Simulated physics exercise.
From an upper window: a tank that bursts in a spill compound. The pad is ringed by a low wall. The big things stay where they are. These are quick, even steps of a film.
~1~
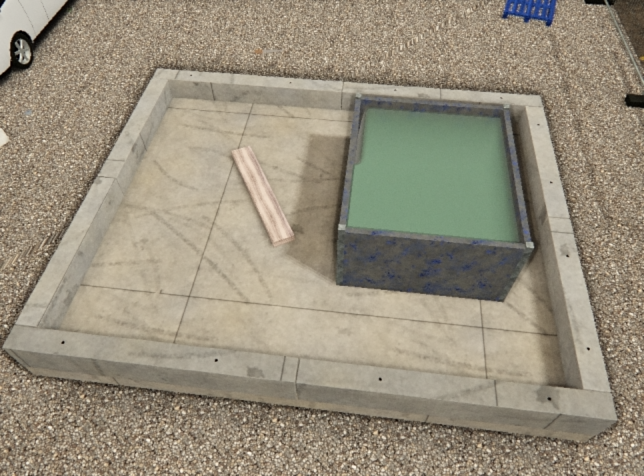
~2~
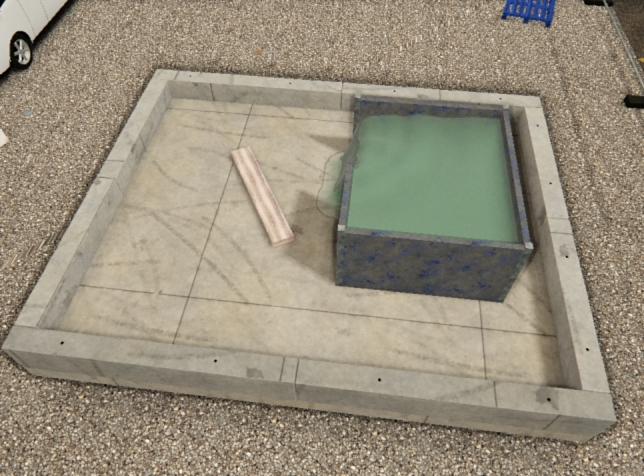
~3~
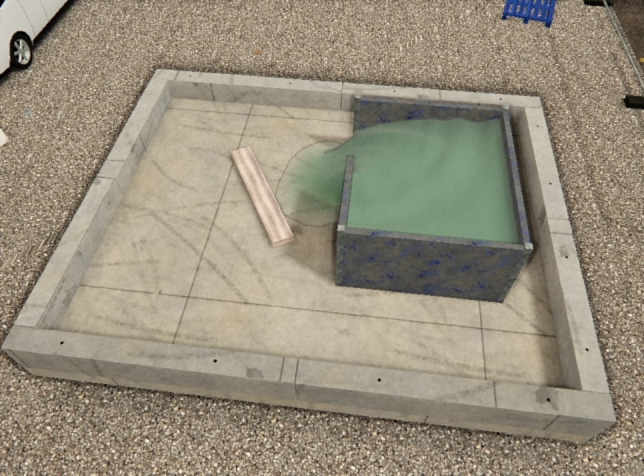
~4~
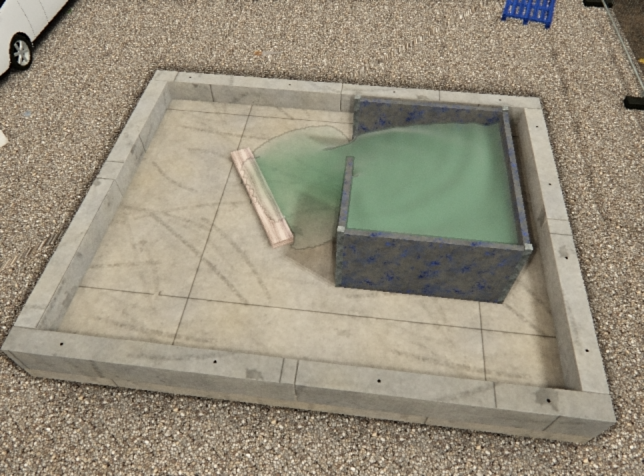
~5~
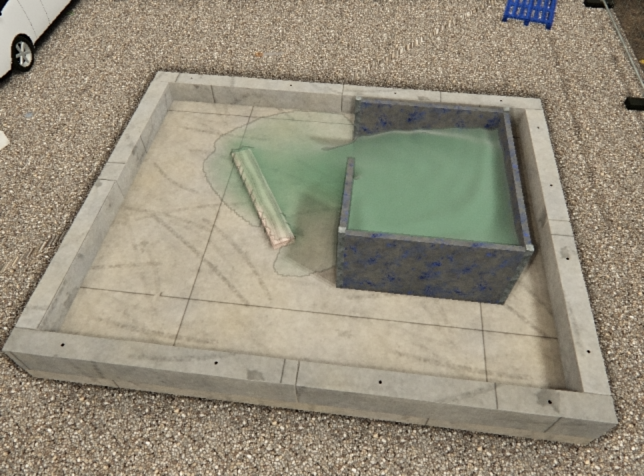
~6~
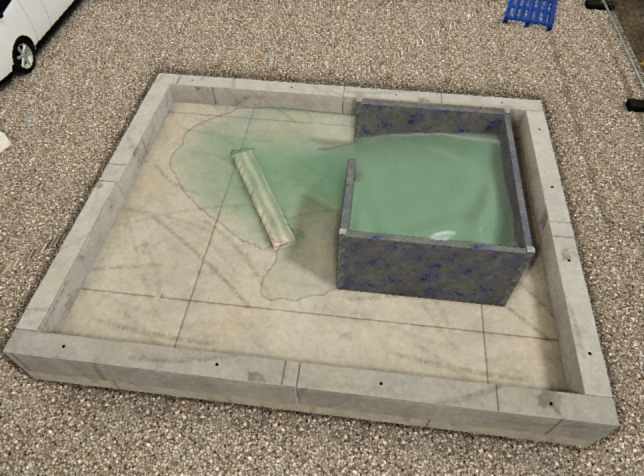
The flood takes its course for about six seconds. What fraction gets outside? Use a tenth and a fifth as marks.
The share lost is less than a tenth.
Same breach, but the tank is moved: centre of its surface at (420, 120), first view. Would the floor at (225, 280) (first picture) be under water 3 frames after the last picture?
At that place: No water.
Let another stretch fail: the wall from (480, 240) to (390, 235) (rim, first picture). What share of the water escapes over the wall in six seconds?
Near 12 in a hundred.
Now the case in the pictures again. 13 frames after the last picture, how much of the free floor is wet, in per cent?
About 70 per cent.
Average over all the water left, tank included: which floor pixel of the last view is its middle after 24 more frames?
Roughly at (290, 216).
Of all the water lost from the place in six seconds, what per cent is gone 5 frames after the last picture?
Near 0 in a hundred.
A moment on, water covers 40 % of the floor; the low wall has let 0 % over.
Next, water covers 45 % of the floor; the low wall has let 0 % over.
Then, water covers 60 % of the floor; the low wall has let 4 % over.
Later, water covers 70 % of the floor; the low wall has let 5 % over.
In the end, water covers 85 % of the floor; the low wall has let 5 % over.
